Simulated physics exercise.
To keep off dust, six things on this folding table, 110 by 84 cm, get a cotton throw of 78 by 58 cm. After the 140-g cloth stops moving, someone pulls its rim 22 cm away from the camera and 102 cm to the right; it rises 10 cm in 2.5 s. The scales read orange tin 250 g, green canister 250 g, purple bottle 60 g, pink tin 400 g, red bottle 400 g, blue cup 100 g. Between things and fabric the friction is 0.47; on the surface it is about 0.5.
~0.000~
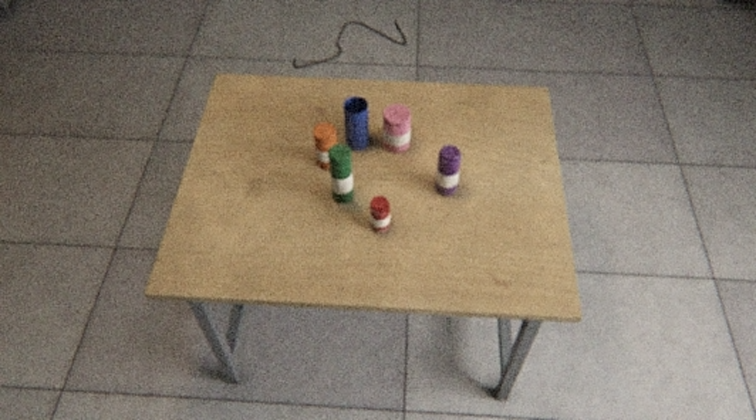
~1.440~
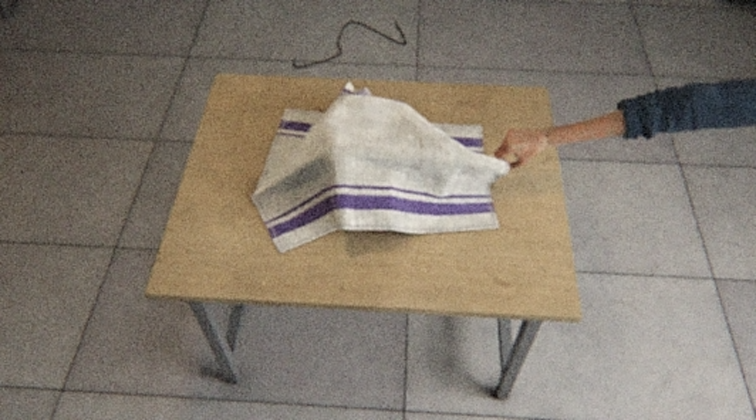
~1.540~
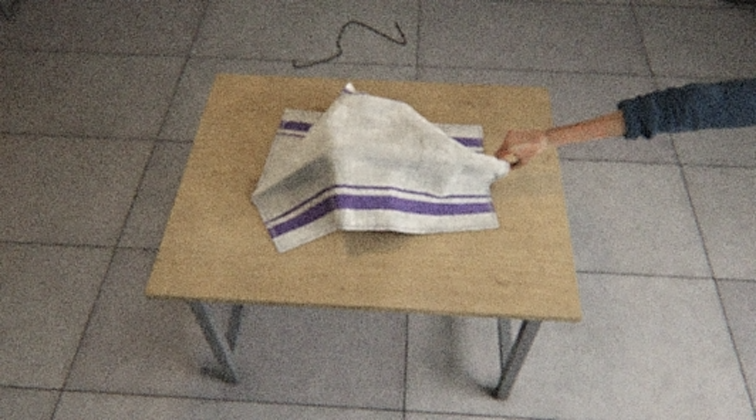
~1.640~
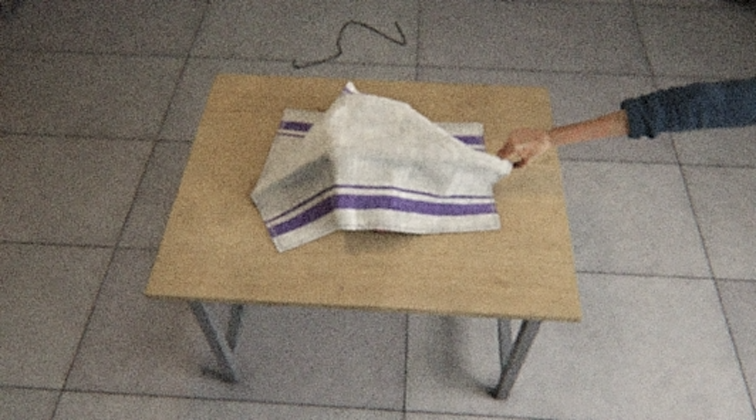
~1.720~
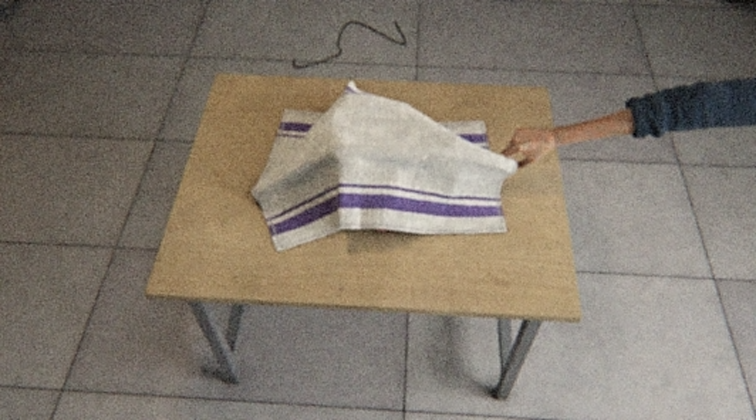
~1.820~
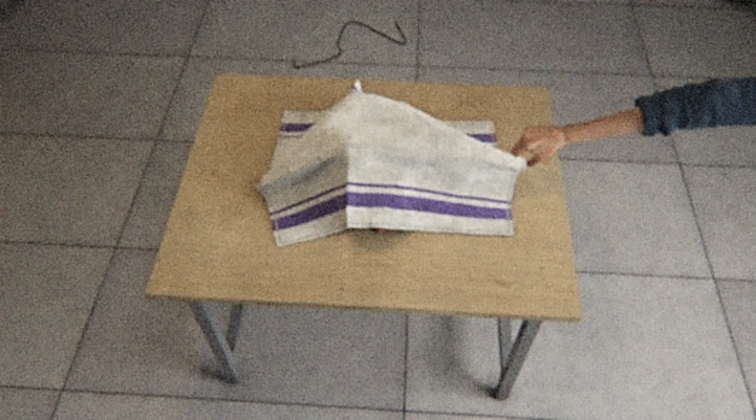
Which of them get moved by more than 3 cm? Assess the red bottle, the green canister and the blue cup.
Red bottle: Not moved; green canister: Moved; blue cup: Moved.
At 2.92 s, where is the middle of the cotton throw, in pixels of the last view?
It sits near (586, 147) in pixels.
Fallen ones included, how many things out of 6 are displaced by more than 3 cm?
It adds up to 3.
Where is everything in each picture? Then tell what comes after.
Blue cup (356, 105), 16 cm tall; red bottle (380, 202), 10 cm tall; purple bottle (451, 152), 15 cm tall; green canister (339, 151), 19 cm tall; pink tin (397, 113), 13 cm tall; orange tin (325, 131), 13 cm tall, in the first picture.
Cotton throw corners (280, 253) (286, 109) (481, 126) (498, 228); grip (502, 167), in the second picture.
Cotton throw corners (280, 253) (286, 109); grip (502, 167), in the third picture.
Cotton throw corners (279, 253) (286, 109); grip (505, 167), in the fourth picture.
Cotton throw corners (278, 252) (285, 110); grip (510, 166), in the fifth picture.
Cotton throw corners (278, 247) (285, 111) (492, 122) (513, 236); grip (518, 165), in the sixth picture.
After 2.4 s, middle of the cotton throw at (468, 146); green canister on its side, 12 cm off its start, blue cup 5 cm off its start, purple bottle on its side, 11 cm off its start.
After 2.9 s, middle of the cotton throw at (586, 147); green canister on its side, 12 cm off its start, blue cup 8 cm off its start, purple bottle on its side, 11 cm off its start.
After 3.5 s, middle of the cotton throw at (691, 152); green canister on its side, 12 cm off its start at (386, 190), blue cup 8 cm off its start at (375, 92), purple bottle on its side, 17 cm off its start at (505, 202).
After 4.0 s, middle of the cotton throw at a place out of view; green canister on its side, 12 cm off its start, blue cup 8 cm off its start, purple bottle on its side, 25 cm off its start.
After 4.8 s, middle of the cotton throw at a place out of view; green canister on its side, 12 cm off its start at (386, 190), blue cup 8 cm off its start at (375, 92), red bottle 0 cm off its start at (380, 202), purple bottle on its side, 36 cm off its start at (549, 259).
